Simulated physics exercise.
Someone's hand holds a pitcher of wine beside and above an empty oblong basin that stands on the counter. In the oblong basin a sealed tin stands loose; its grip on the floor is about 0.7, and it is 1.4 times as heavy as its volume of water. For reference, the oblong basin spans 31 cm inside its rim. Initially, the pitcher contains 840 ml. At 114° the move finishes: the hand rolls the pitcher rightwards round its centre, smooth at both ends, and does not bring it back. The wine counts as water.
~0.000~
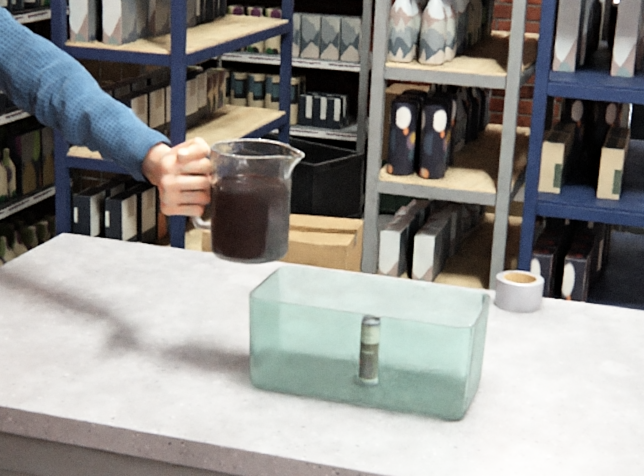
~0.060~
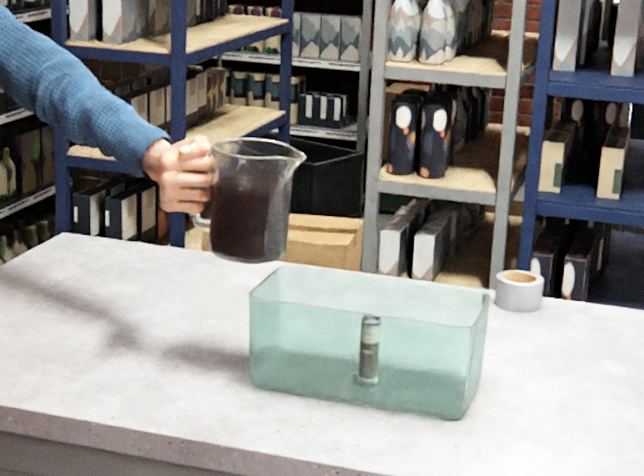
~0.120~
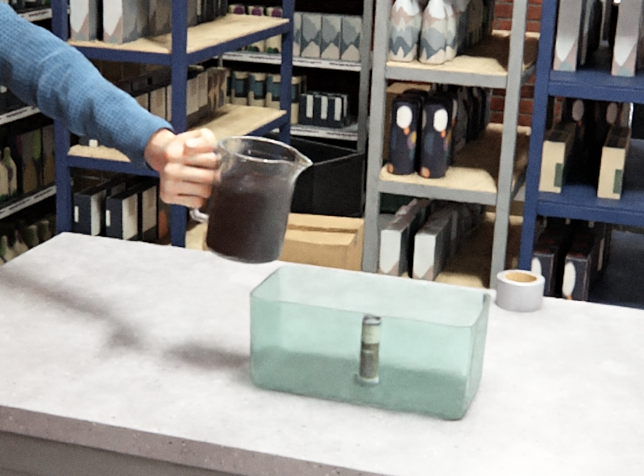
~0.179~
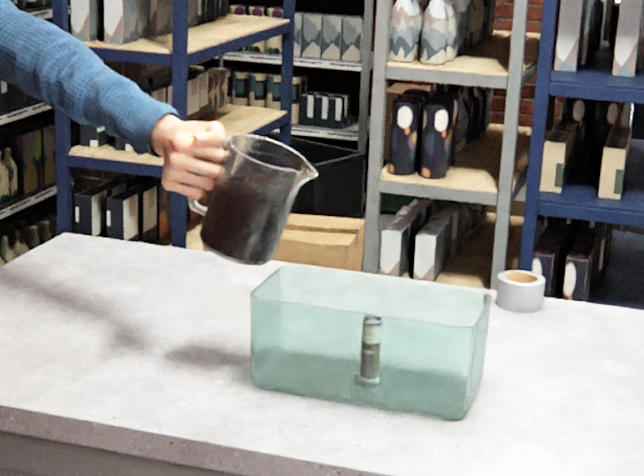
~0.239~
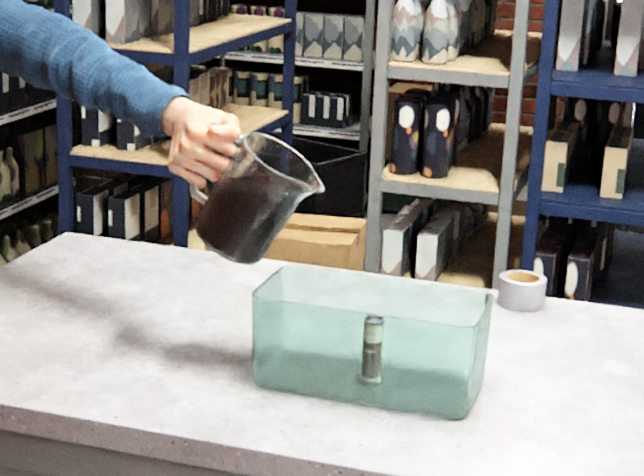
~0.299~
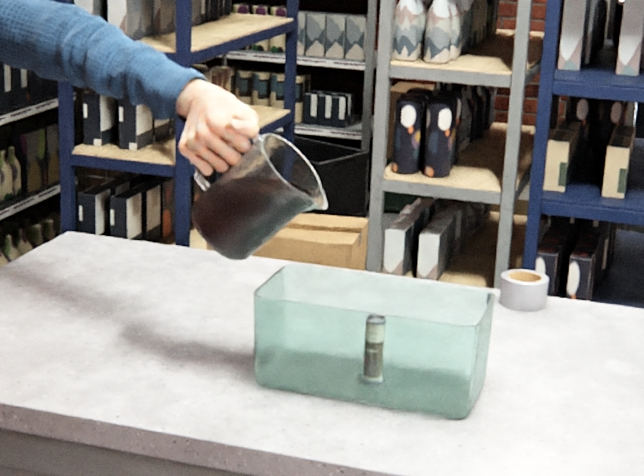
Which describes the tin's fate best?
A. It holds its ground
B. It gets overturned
A.
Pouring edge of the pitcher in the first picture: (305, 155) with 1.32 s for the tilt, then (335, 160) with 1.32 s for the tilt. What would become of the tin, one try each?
First it tips over; then it tips over.
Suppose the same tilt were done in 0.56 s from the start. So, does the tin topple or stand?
Then the tin does not tip.
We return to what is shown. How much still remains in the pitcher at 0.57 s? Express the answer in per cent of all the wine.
64 %.
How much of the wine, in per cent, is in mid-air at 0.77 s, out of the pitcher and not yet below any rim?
Roughly 7 per cent.
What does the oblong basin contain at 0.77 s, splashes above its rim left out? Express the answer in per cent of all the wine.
80 per cent, give or take a little.
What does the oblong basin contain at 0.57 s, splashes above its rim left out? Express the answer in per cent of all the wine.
About 20 per cent.
Then, 0.57 s in, the tilt is 104° and 63 per cent is still to pour; the tin stands where it began.
Then, 0.77 s in, the tilt is 114° and 14 per cent is still to pour; the tin stands where it began.
Then, 0.98 s in, the tilt is 114° and 1 per cent is still to pour; the tin stands where it began.
Then, 1.20 s in, the tilt is 114° and 0 per cent is still to pour; the tin stands where it began.
Finally, the tin stands where it began.
